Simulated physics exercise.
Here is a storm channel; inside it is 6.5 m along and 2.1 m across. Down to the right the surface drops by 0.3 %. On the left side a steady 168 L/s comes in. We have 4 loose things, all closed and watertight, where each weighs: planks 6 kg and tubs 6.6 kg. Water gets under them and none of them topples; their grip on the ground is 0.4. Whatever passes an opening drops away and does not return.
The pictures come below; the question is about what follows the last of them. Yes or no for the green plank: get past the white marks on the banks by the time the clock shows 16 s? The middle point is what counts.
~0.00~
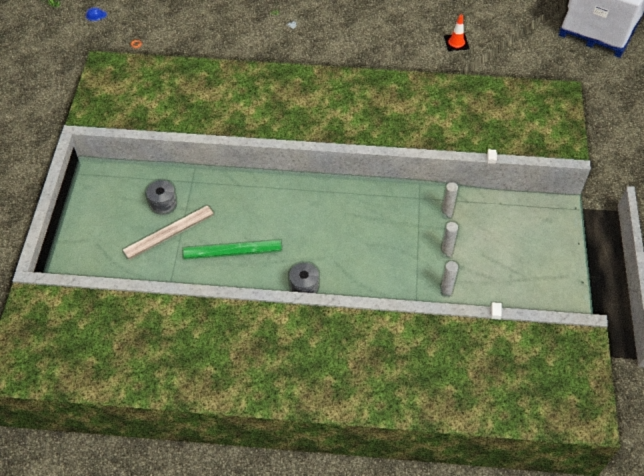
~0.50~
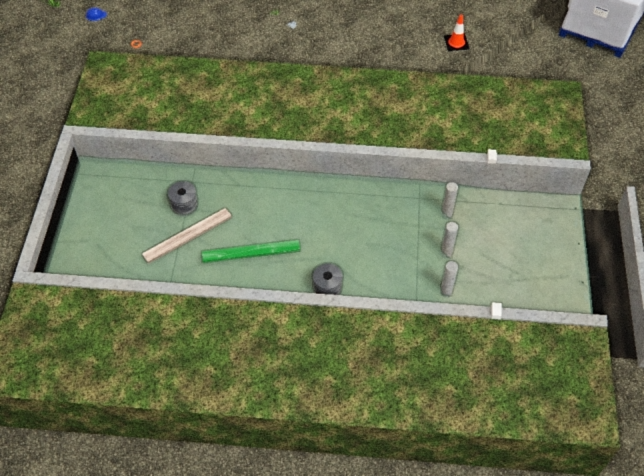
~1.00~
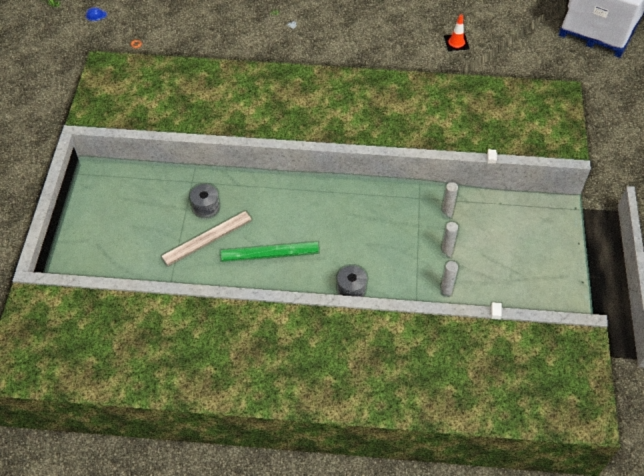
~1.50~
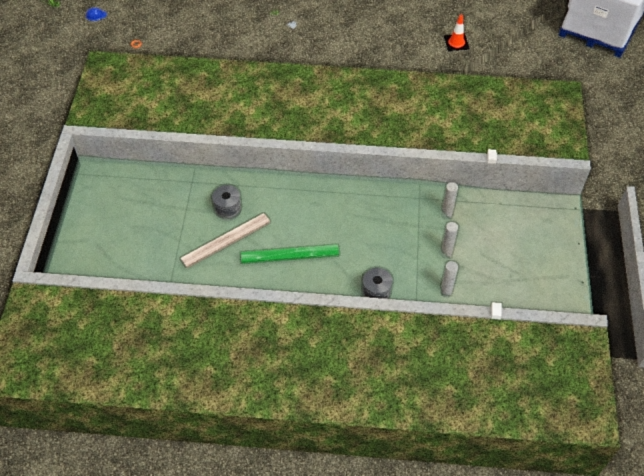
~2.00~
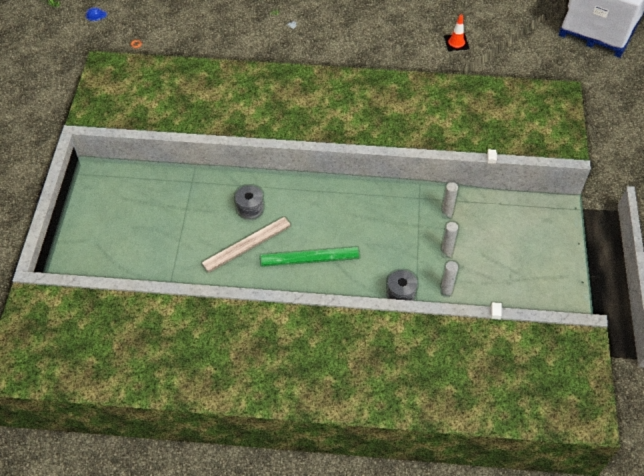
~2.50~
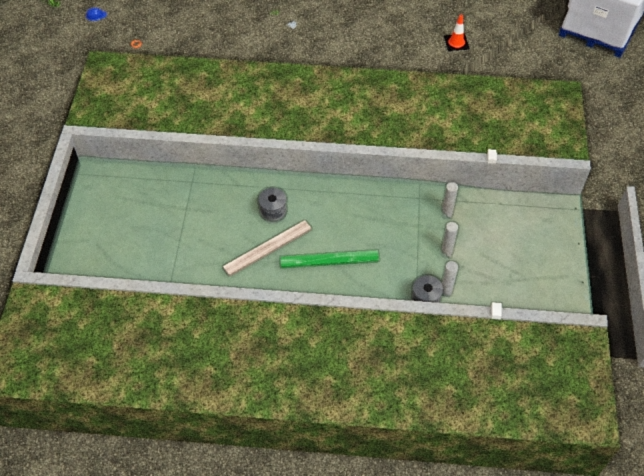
Here the green plank gets by.
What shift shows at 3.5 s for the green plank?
About 150 cm out of place.
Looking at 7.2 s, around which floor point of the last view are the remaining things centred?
(491, 267).
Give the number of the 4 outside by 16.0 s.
Tally so far: 4.
After 3.5 s the green plank is near (371, 263), 1.7 m from its start, afloat; 1 of 4 are over the mark; 4 afloat.
After 7.2 s the green plank has gone out; 3 of 4 are over the mark; 2 afloat.
After 12.0 s the green plank has gone out; 4 of 4 are over the mark; 0 afloat.
After 16.0 s the green plank has gone out; 4 of 4 are over the mark; 0 afloat.
